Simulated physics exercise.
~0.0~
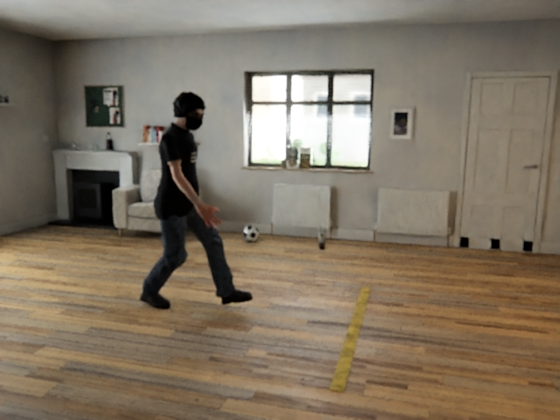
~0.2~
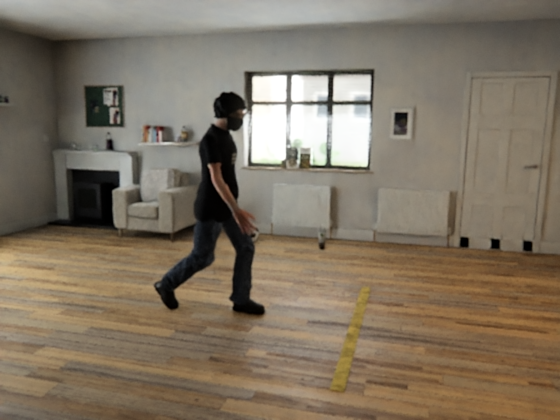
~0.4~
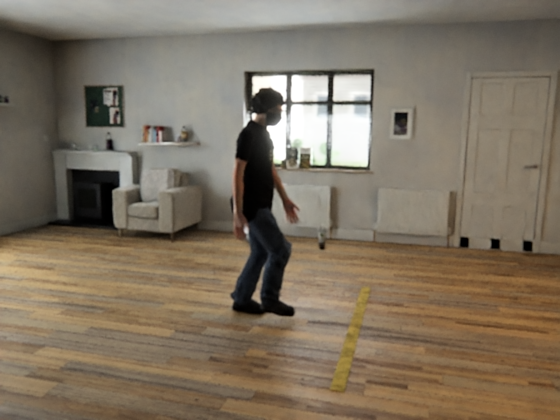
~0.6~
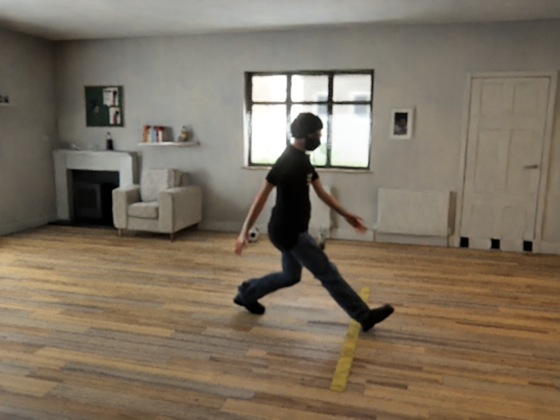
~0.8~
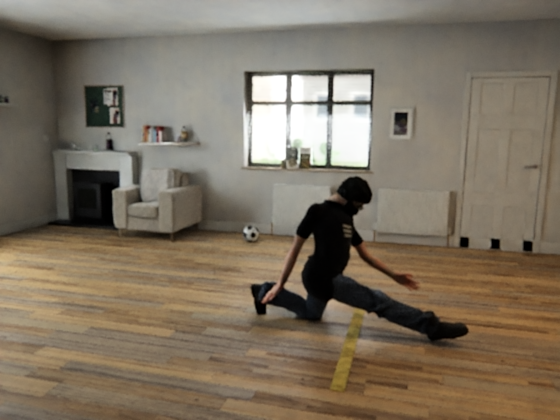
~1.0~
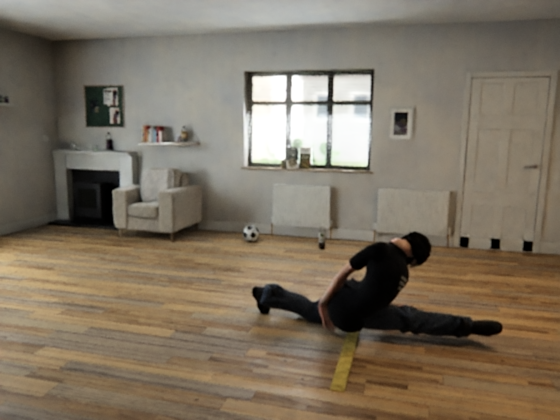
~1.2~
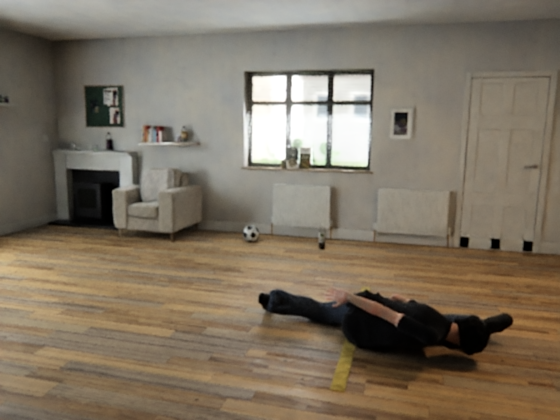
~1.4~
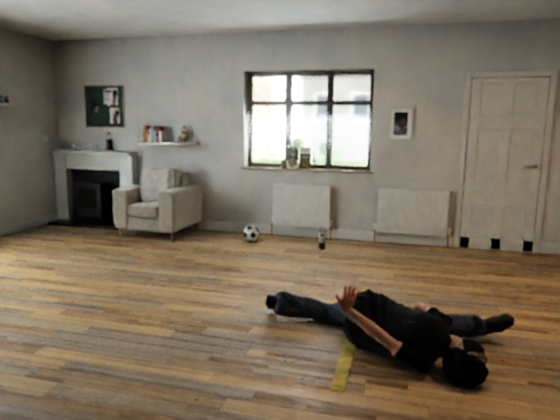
A person in dark clothes and a face covering walked right across a wooden floor, slid into a wide split over the yellow strip, then folded forward and ended lying with head and chest beyond it.
